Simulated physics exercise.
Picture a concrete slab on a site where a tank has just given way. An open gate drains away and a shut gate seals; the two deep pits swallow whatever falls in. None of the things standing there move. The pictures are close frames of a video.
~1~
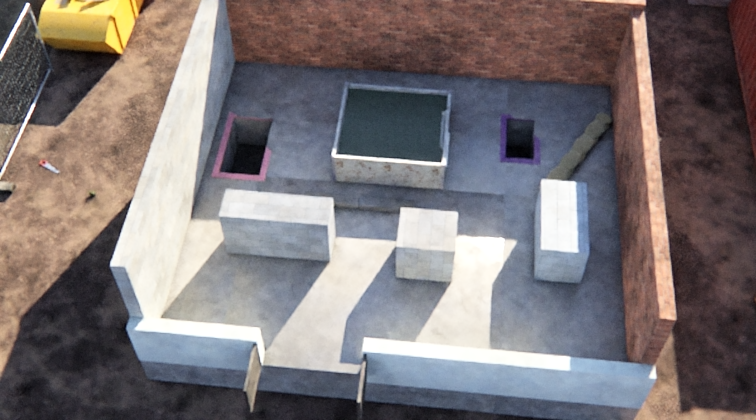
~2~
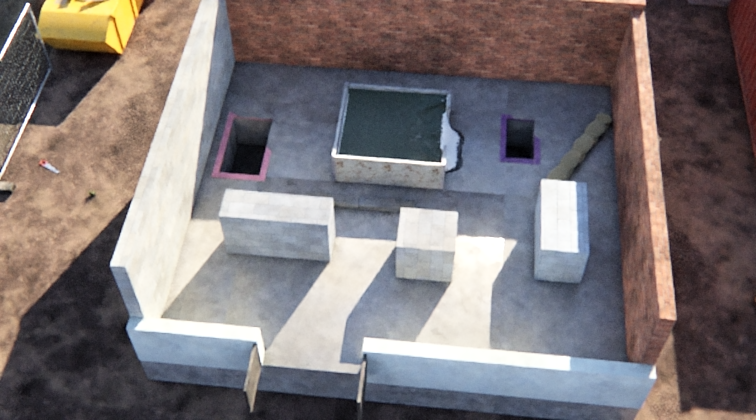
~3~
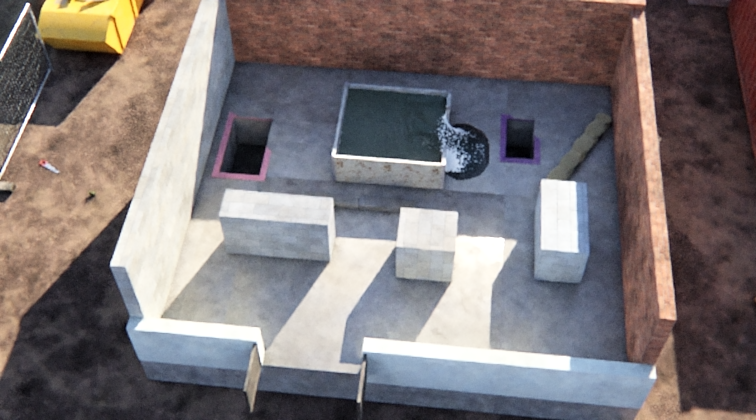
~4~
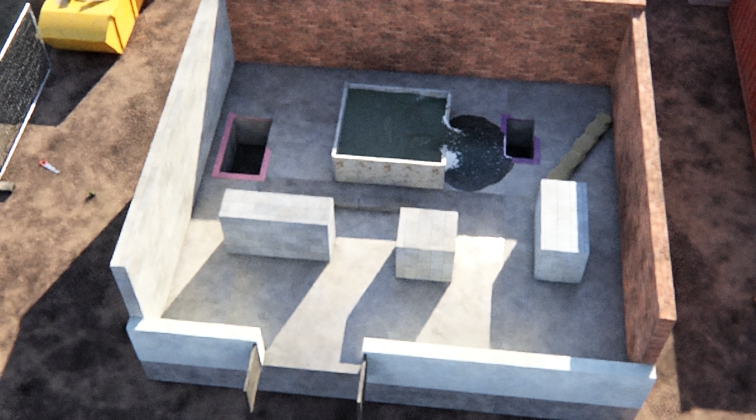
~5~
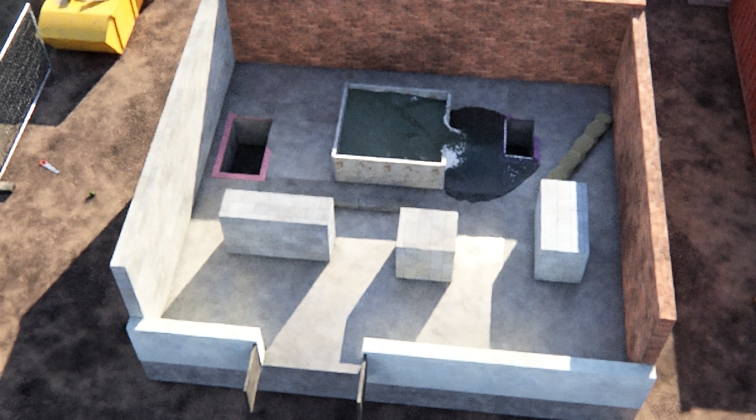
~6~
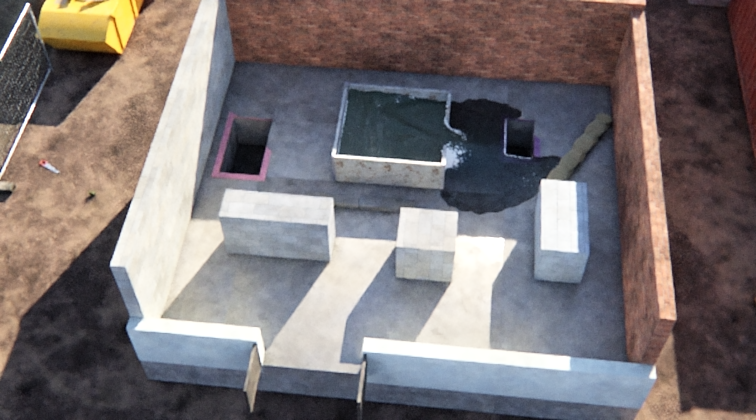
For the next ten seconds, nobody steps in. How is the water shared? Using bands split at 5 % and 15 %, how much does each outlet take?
The gate accounts for a negligible part - below five per cent; the pink pit accounts for a negligible part - below five per cent; the purple pit accounts for a substantial part - beyond fifteen per cent.
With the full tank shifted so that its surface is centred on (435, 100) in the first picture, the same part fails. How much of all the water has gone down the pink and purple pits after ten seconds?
Within ten seconds, pink collects 0 percent of the total and purple collects 65 percent.
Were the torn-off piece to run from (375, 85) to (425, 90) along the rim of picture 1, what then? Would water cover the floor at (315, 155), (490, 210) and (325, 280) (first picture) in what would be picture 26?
In turn: Not flooded, dry, no water.
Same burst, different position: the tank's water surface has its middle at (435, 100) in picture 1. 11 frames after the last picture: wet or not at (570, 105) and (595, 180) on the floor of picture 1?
As listed: Flooded, free of water.
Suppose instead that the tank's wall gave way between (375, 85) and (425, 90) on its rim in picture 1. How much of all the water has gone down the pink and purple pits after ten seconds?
In percent: Pink 30, purple 20.
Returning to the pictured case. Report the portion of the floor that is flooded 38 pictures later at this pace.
Estimate: Some 45 in a hundred.
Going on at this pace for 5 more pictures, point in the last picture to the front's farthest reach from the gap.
I'd put it around (589, 209).
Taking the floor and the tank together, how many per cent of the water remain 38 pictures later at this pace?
That works out to about 66 percent.
A moment on, water covers 15 % of the floor; the gate 0 %, the pink pit 0 %, the purple pit 8 %.
Next, water covers 20 % of the floor; the gate 0 %, the pink pit 0 %, the purple pit 16 %.
Then, water covers 30 % of the floor; the gate 0 %, the pink pit 0 %, the purple pit 23 %.
Later, water covers 45 % of the floor; the gate 0 %, the pink pit 0 %, the purple pit 33 %.
In the end, water covers 60 % of the floor; the gate 1 %, the pink pit 0 %, the purple pit 44 %.
